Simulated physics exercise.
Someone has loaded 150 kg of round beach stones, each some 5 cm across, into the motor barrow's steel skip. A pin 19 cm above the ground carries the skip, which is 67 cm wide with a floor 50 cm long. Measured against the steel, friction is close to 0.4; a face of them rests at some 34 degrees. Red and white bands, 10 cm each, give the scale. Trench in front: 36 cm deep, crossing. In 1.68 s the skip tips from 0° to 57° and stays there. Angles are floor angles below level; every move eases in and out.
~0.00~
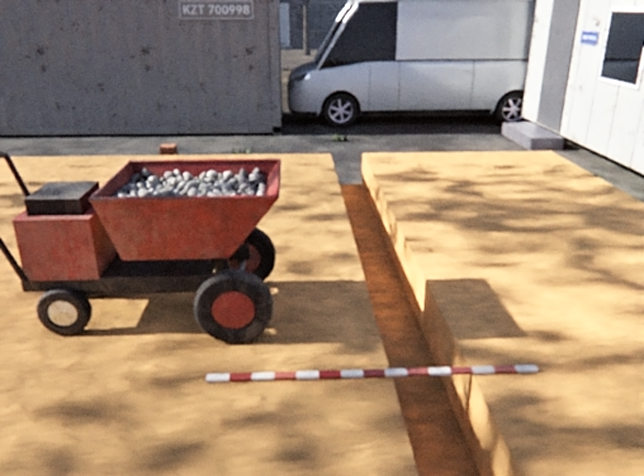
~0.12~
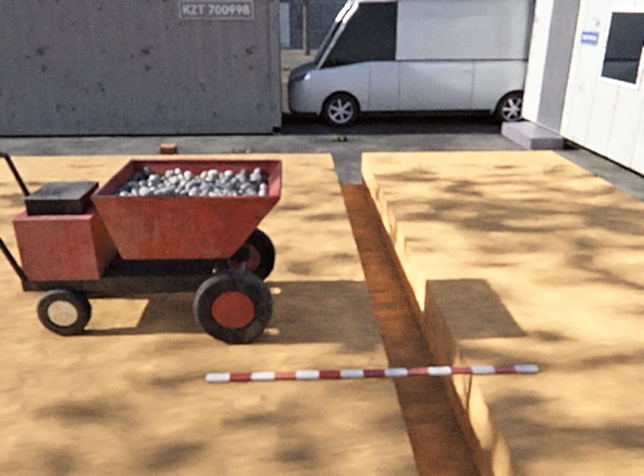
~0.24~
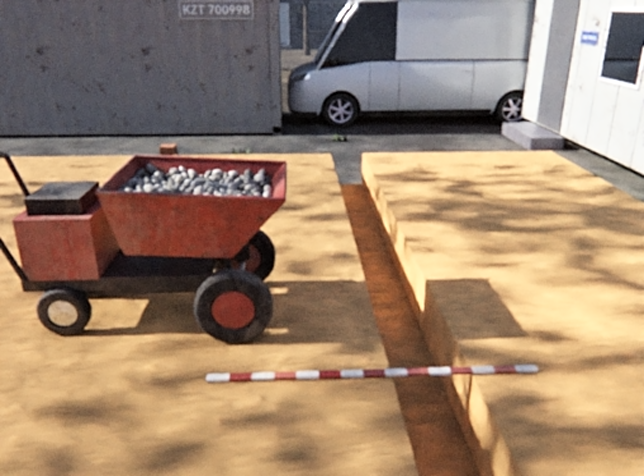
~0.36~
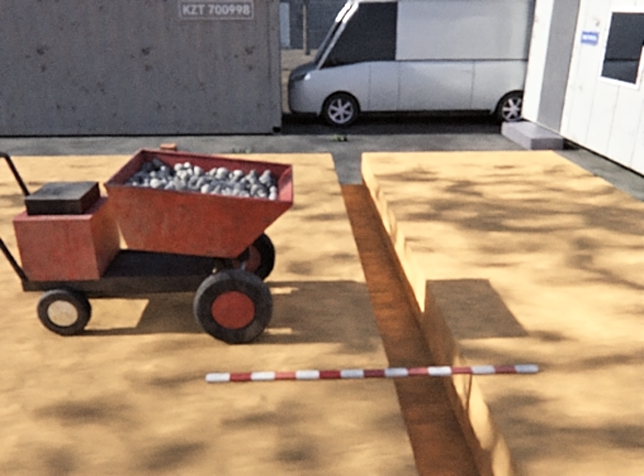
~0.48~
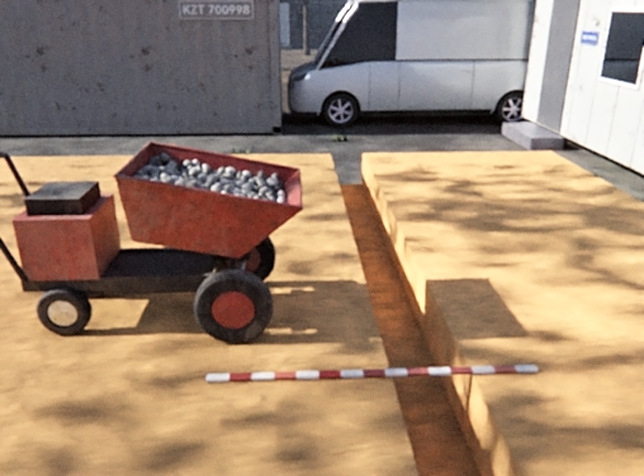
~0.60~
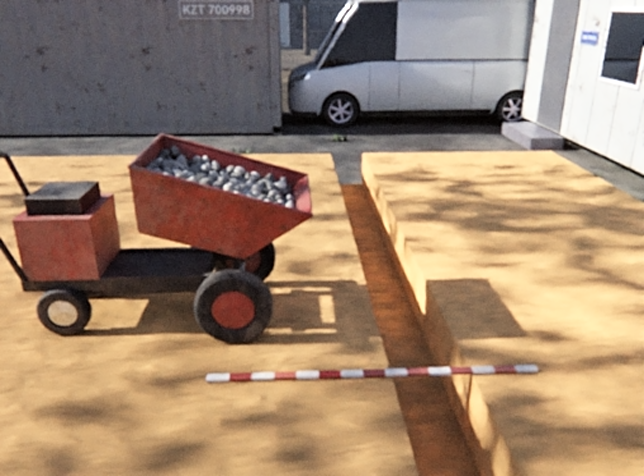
Sandy yard beside a narrow trench, a parked red motor barrow's skip of grey stones slowly tilting down towards the right.
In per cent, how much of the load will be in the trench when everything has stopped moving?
Around 65 per cent of it.
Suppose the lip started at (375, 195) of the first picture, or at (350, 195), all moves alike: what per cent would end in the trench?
Some 25 and some 45 per cent, in that order.
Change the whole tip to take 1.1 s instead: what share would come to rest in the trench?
My guess is near 65 percent.
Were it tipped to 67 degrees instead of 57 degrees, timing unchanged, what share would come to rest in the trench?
Roughly 100%.
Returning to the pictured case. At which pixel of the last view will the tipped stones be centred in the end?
I'd point to around (398, 349).
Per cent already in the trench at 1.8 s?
Some 10 per cent.
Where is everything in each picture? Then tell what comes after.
Lip at (278, 197), floor tilted 0°, highest stones at (208, 181), in the first frame.
The skip is at 1°, its lip at (280, 198); the top of the load is at (174, 179); the stones move at 0.1 m/s on average, in the second frame.
The skip is at 3°, its lip at (285, 200); the top of the load is at (141, 179); the stones move at 0.2 m/s on average, in the third frame.
Lip at (293, 204), floor tilted 7°, highest stones at (147, 173); the stones move at 0.3 m/s on average, in the fourth frame.
The skip is at 11°, its lip at (302, 209); the top of the load is at (154, 166); the stones move at 0.4 m/s on average, in the fifth frame.
Lip at (312, 216), floor tilted 17°, highest stones at (165, 159); the stones move at 0.4 m/s on average, in the sixth frame.
After 1.3 s the floor is at 48°; 100 % in the skip; the foremost stones are at (339, 245).
After 1.8 s the floor is at 57°; 82 % in the skip, 6 % short of the trench, 11 % in the trench; the foremost stones are at (418, 361).
After 2.1 s the floor is at 57°; 60 % in the skip, 6 % short of the trench, 35 % in the trench; the foremost stones are at (429, 348).
After 4.1 s the floor is at 57°; 27 % in the skip, 8 % short of the trench, 65 % in the trench; the foremost stones are at (431, 357).
